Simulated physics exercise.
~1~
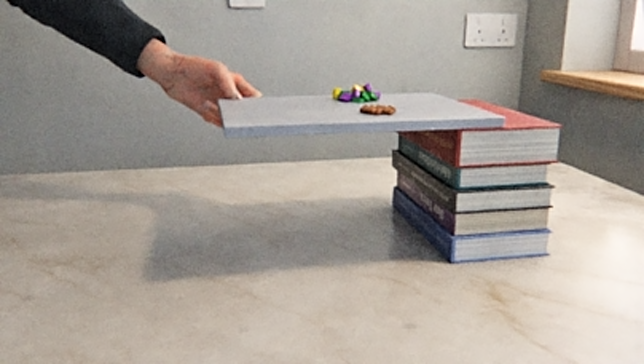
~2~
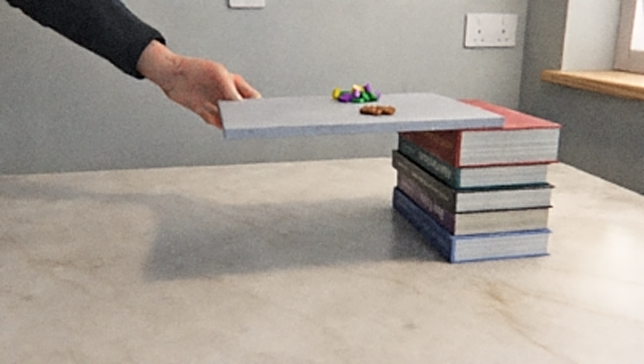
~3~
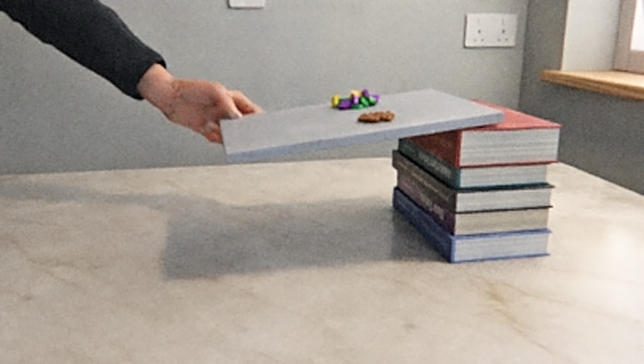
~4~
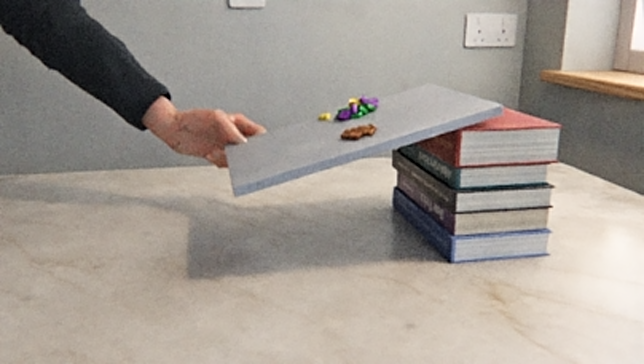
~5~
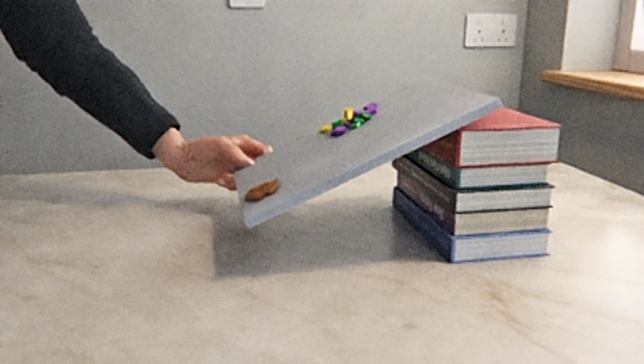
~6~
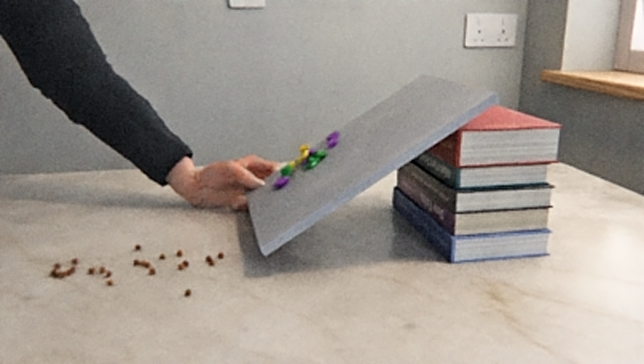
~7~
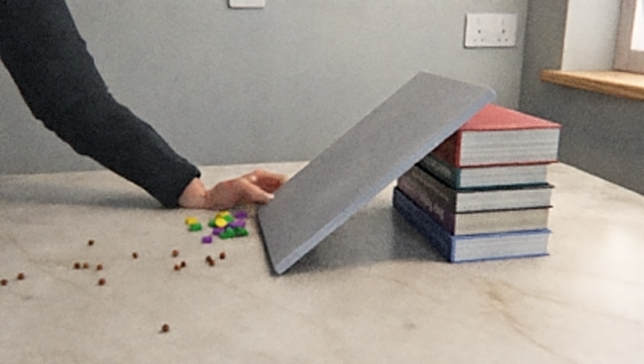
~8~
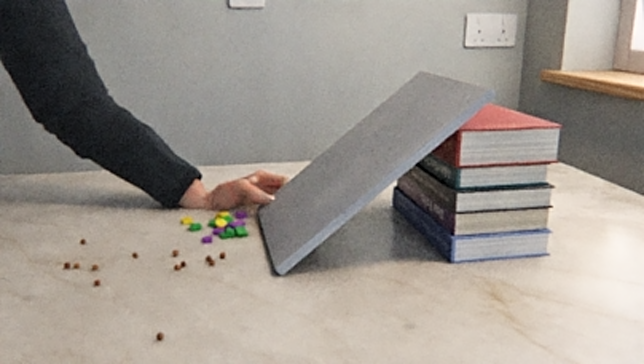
A hand lowers a grey board's end, and brown beads roll farther than colourful pieces.
